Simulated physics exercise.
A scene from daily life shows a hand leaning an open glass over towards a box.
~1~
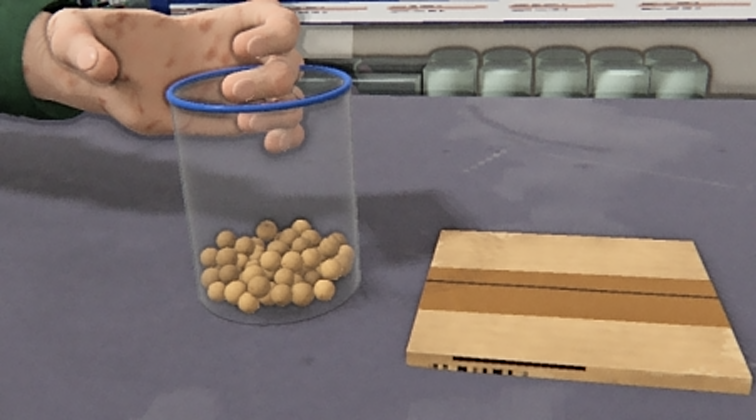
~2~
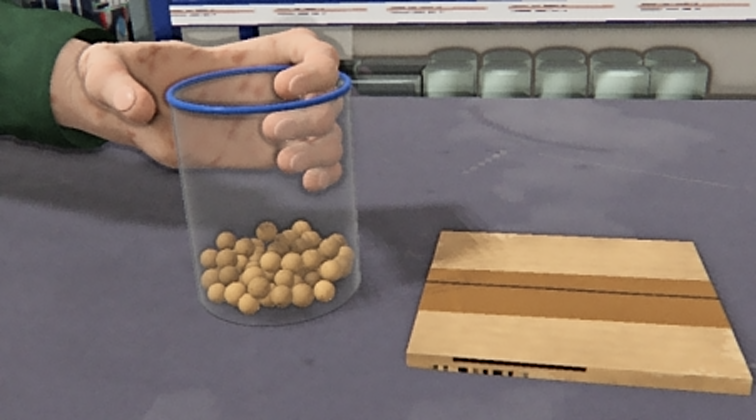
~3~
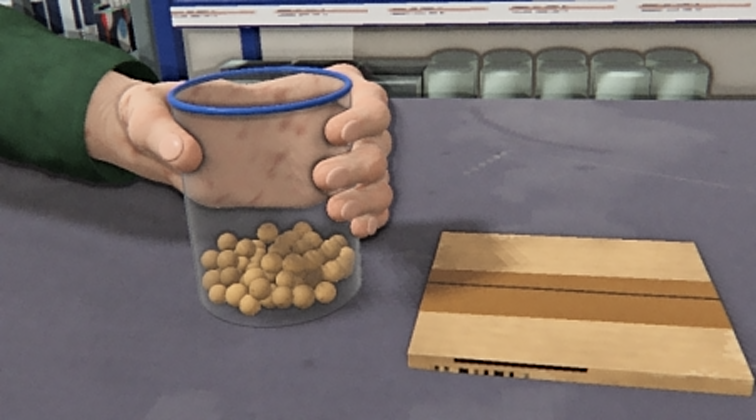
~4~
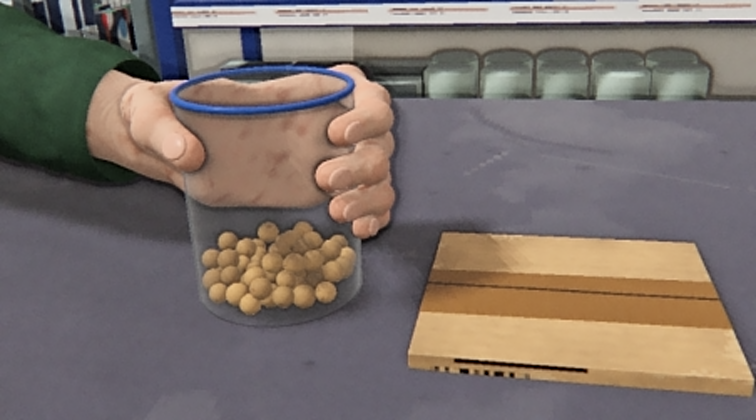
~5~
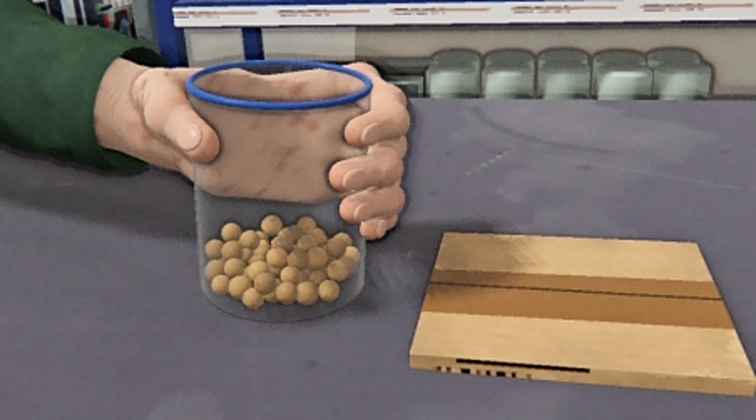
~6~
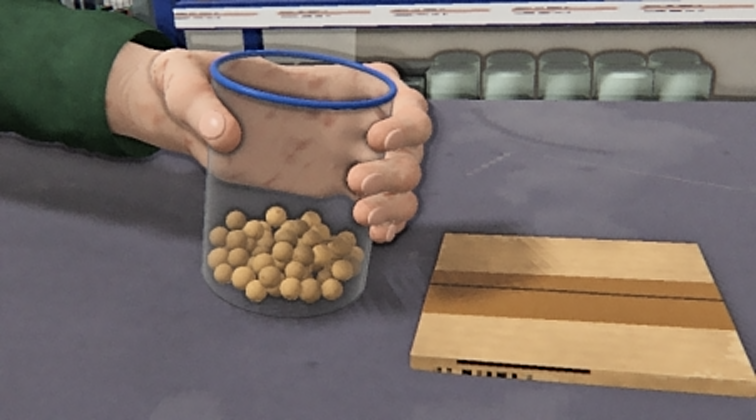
A hand reaching behind a clear glass of round wooden beads, gripping it and leaning it slightly right towards a flat box.
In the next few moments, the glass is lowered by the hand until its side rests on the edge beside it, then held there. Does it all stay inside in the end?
Yes, it all stays in.
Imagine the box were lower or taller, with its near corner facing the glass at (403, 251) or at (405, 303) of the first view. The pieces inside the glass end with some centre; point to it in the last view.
It would settle near (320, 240) the first time and near (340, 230) the second time.
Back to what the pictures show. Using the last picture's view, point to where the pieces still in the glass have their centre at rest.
The centre settles around (372, 240).
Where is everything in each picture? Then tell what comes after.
The first picture shows glass (271, 189), nearly empty of round wooden beads; box (567, 297), its top about level with the glass's foot.
The second picture shows glass (271, 190), upright; rim (345, 88); top of the contents (271, 262).
The third picture shows glass (272, 191), upright; rim (346, 89); box (568, 299).
The fourth picture shows glass (273, 191), upright; rim (349, 90); top of the contents (273, 263).
The fifth picture shows glass (282, 185), leaning 5°; rim (367, 90); box (570, 299).
The sixth picture shows glass (295, 180), leaning 11°; rim (392, 94); box (571, 300), its top about level with the glass's foot.
Then, 0.41 s later than the last frame, the glass leans 28°; everything is still inside.
Then, 0.94 s later than the last frame, the glass leans 50°; everything is still inside.
Then, 1.51 s later than the last frame, the glass leans 74°; everything is still inside.
When it is over, the glass rests on the box at 76°; everything is still inside.
